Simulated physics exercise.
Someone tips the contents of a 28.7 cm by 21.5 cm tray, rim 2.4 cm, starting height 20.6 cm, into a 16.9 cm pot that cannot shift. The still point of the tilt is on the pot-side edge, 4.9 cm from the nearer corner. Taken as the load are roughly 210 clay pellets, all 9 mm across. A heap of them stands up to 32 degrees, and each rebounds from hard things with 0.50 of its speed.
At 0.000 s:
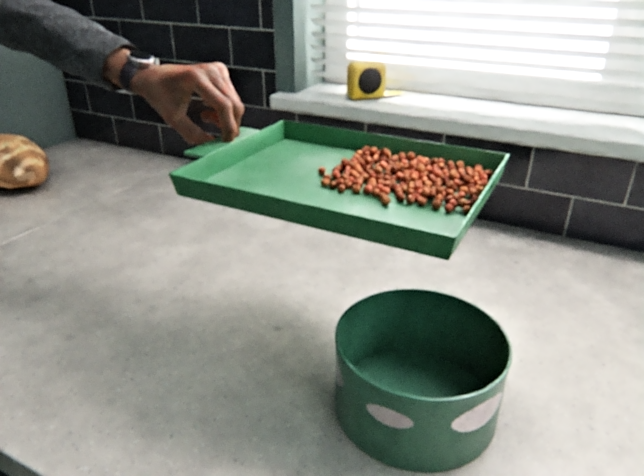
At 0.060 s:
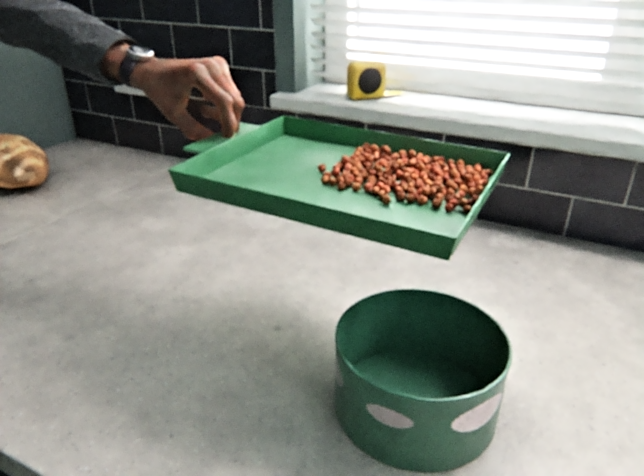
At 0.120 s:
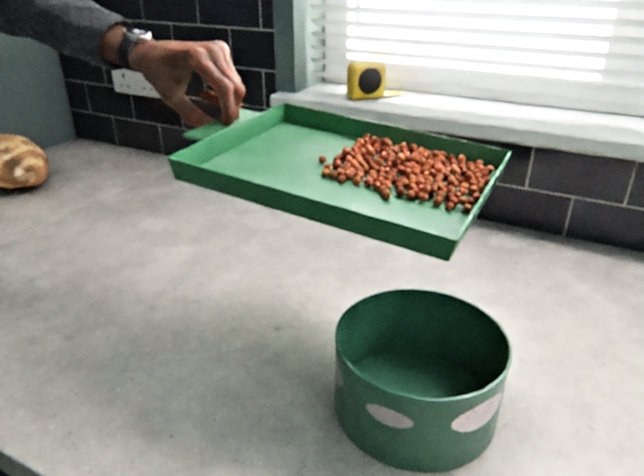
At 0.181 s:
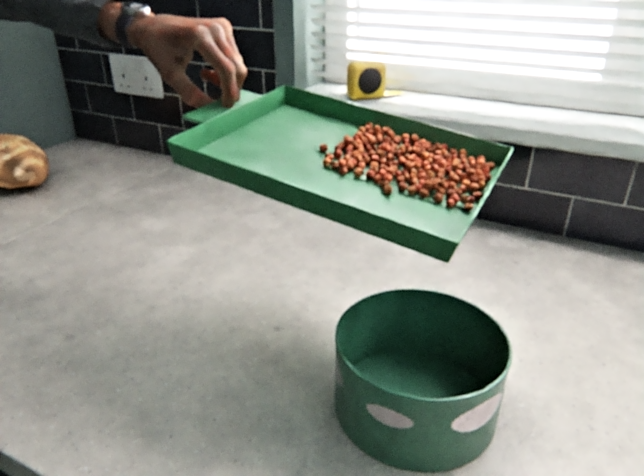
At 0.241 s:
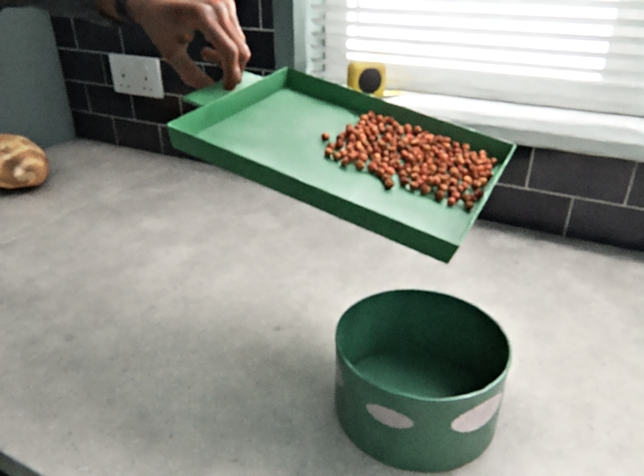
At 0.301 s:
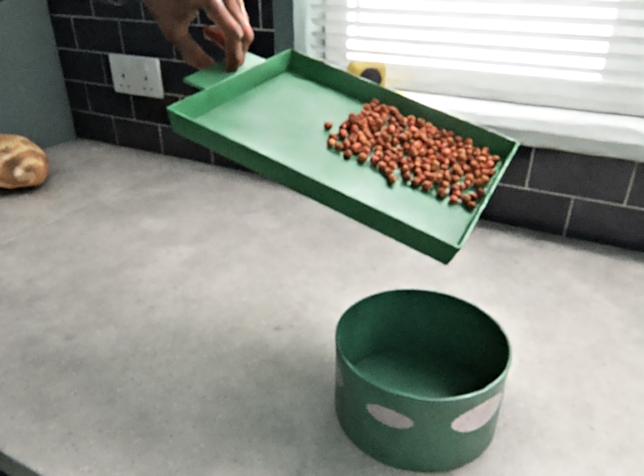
A hand raising the left end of a green tray of reddish-brown pellets, tilting it rightward above a green pot.
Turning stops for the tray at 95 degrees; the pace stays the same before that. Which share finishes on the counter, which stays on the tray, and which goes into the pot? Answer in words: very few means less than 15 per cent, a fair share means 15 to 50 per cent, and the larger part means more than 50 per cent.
Counter: The larger part. Tray: Very few. Pot: A fair share.
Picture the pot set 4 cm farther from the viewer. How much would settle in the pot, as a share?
Share in pot: Approx. 10 %.
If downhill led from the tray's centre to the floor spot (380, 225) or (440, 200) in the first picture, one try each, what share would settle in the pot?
I'd put it at about 75 per cent for the first tilt and about 10 per cent for the second.
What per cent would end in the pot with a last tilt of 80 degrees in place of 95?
That would be around 0 percent.
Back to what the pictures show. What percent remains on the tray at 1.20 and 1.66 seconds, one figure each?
Around 100 first, about 25 after.
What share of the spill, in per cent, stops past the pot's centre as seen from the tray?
I'd put it close to 100 per cent.
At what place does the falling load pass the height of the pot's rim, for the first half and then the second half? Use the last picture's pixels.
Around (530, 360), then (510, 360).
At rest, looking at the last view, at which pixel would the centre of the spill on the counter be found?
Middle of the spill at rest: Roughly (556, 442).
Then, at 0.84 s, tilt 53 degrees; the tray holds 100 %, the pot 0 %.
After 1.20 s, tilt 78 degrees; the tray holds 100 %, the pot 0 %.
After 1.66 s, tilt 95 degrees; the tray holds 25 %, the pot 5 %.
At rest (2.7 s), counter 65 %, tray 5 %, pot 30 %.
